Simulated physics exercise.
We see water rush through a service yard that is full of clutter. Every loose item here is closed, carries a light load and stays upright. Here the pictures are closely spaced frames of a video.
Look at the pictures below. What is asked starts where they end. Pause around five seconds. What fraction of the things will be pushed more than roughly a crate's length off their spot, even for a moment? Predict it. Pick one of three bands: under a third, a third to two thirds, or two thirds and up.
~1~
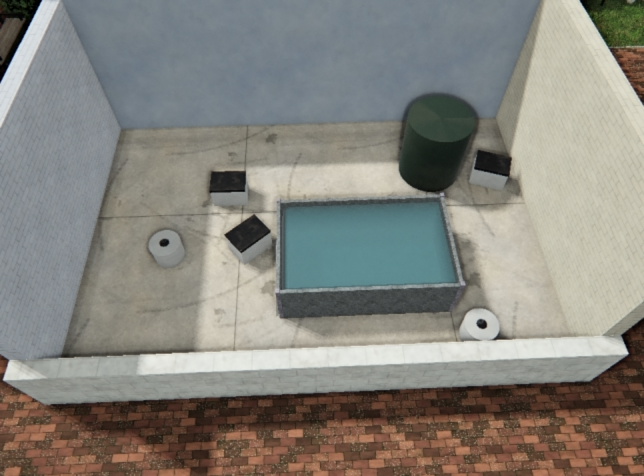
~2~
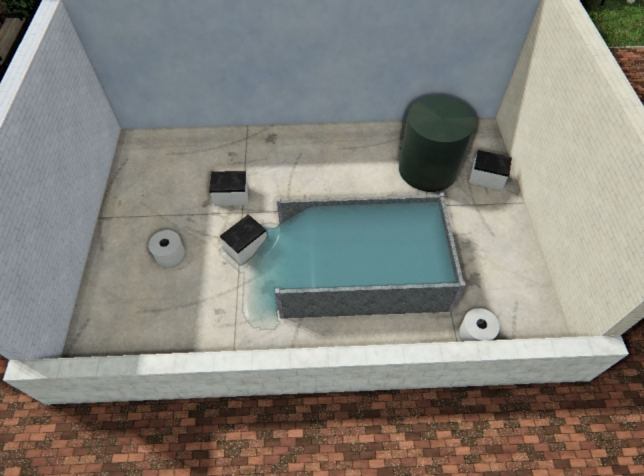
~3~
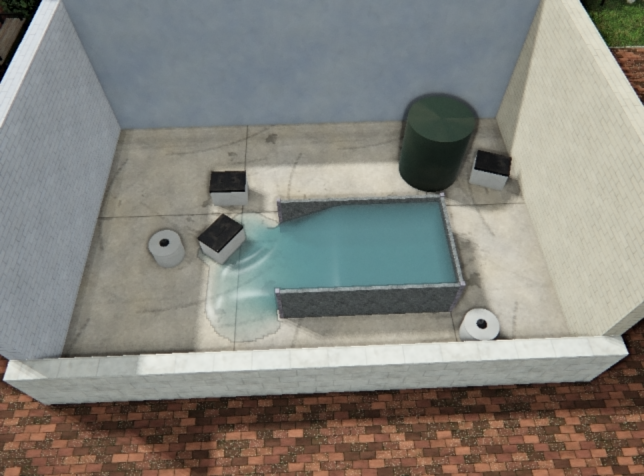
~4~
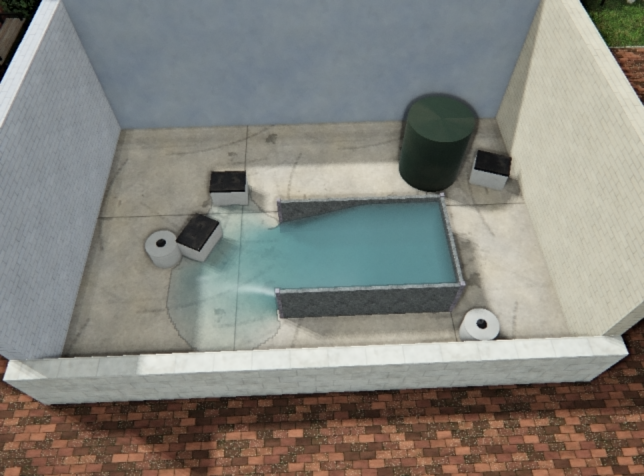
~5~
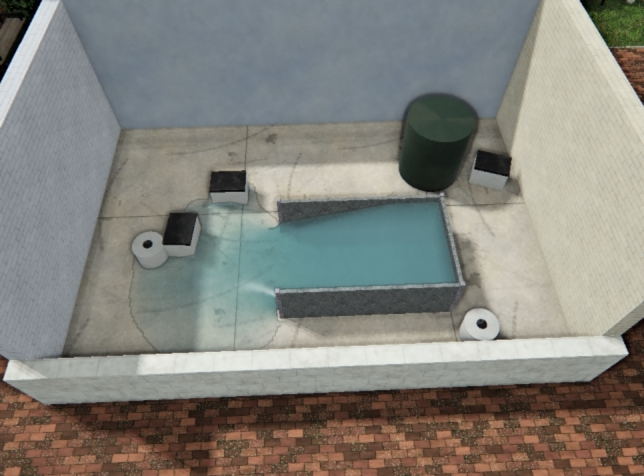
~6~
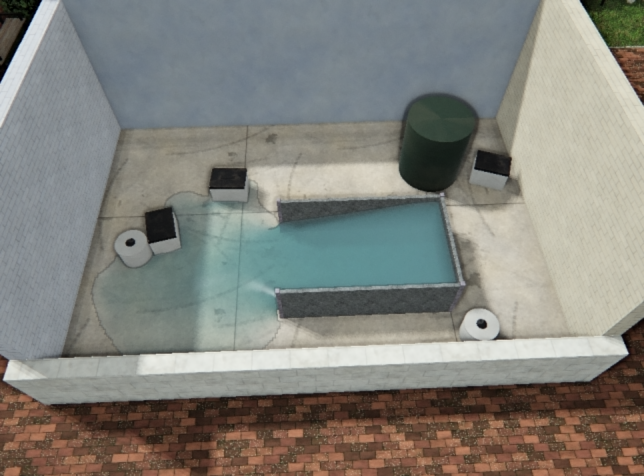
A third to two thirds.
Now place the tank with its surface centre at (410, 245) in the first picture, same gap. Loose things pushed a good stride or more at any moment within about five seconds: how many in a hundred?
My guess is about 60 percent of them.
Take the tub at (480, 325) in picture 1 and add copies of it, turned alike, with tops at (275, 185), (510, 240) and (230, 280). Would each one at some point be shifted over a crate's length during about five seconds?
In order: Hardly budges, hardly budges, then shoved clear.
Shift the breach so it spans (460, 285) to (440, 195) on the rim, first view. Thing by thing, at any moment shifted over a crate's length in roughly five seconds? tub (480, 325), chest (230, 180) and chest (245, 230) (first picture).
First covers that distance, second stays short of it, third stays short of it.
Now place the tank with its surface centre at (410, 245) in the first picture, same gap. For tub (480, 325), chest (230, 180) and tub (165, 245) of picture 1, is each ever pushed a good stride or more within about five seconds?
In that order: No, yes, pushed that far.
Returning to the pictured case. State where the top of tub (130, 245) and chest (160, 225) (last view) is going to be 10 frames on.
Estimate: First at (102, 190), second at (131, 151), approximately.
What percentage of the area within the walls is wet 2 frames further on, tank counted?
About 40 percent.
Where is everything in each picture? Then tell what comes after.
The first frame shows a chest at (247, 232) rests on the ground; a tub at (164, 243) rests on the ground; 0 of 5 have shifted.
The second frame shows a chest at (243, 232) rests on the ground, close to its start; a tub at (164, 243) rests on the ground; 1 of 5 have shifted.
The third frame shows a chest at (220, 232) rests on the ground, a stride from its start; a tub at (164, 243) rests on the ground; 1 of 5 have shifted.
The fourth frame shows a chest at (197, 231), on the bottom, a stride from its start; a tub at (161, 243), on the bottom, close to its start; 1 of 5 have shifted.
The fifth frame shows a chest at (180, 228), on the bottom, a stride from its start; a tub at (148, 244), on the bottom, close to its start; 2 of 5 have shifted.
The sixth frame shows a chest at (160, 224) rests on the ground, a stride from its start; a tub at (131, 243), on the bottom, a stride from its start; 3 of 5 have shifted.
A moment on, 2 of 5 are well off their spots; 1 afloat.
Next, 2 of 5 are well off their spots; 2 afloat.
Later, 2 of 5 are well off their spots; 1 afloat.
In the end, 3 of 5 are well off their spots, and 3 have been at some point; 1 afloat.
